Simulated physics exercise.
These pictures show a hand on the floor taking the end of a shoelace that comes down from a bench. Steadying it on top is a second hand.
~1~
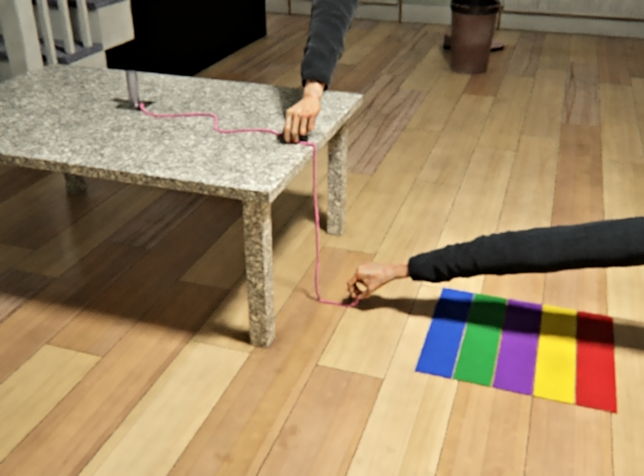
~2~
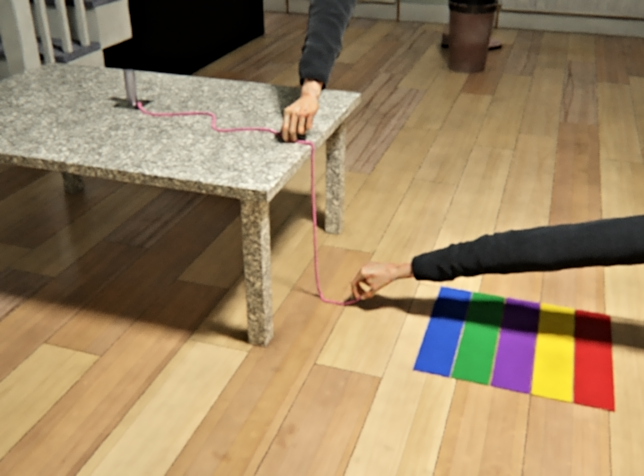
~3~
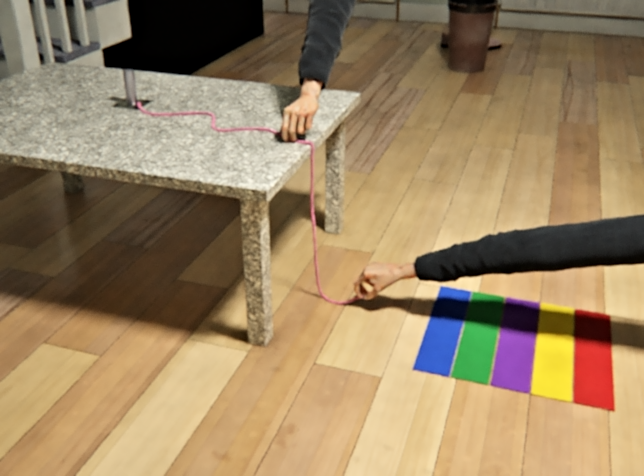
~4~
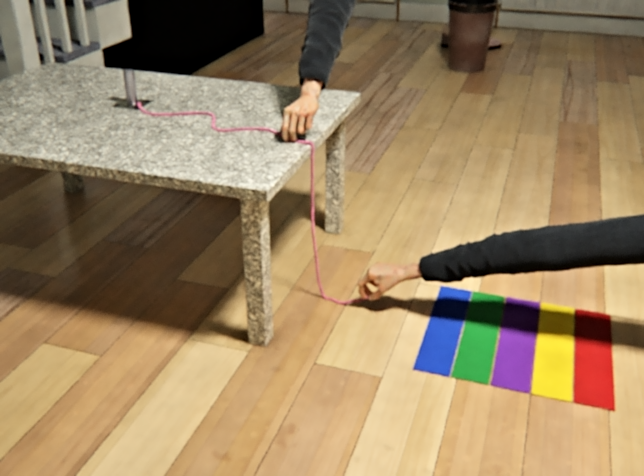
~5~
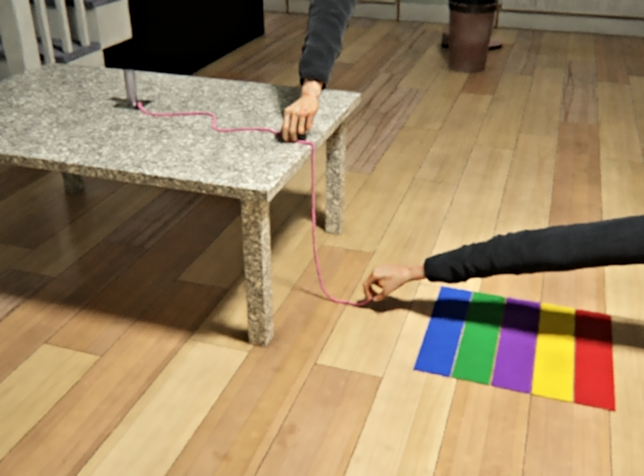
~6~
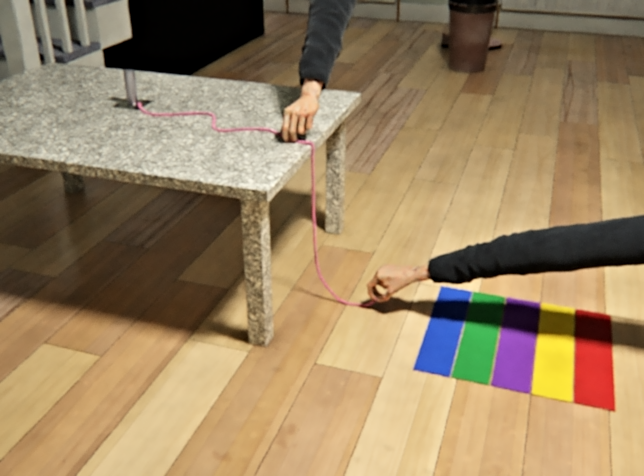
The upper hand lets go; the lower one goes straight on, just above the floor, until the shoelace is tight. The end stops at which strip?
At the purple strip.
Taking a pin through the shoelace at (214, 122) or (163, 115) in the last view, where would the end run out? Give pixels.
In that order: (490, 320) and (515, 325).
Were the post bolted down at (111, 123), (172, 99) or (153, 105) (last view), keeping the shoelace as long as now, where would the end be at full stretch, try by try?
Try by try, around (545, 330), (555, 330) and (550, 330).
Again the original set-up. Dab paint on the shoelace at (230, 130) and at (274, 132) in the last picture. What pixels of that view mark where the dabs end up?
Around (267, 131); the other one around (307, 139).
Early on, end near (458, 313); over blue.
Midway, end near (499, 321); over green.
At the end of the slack, end near (524, 325); over purple. Over purple.
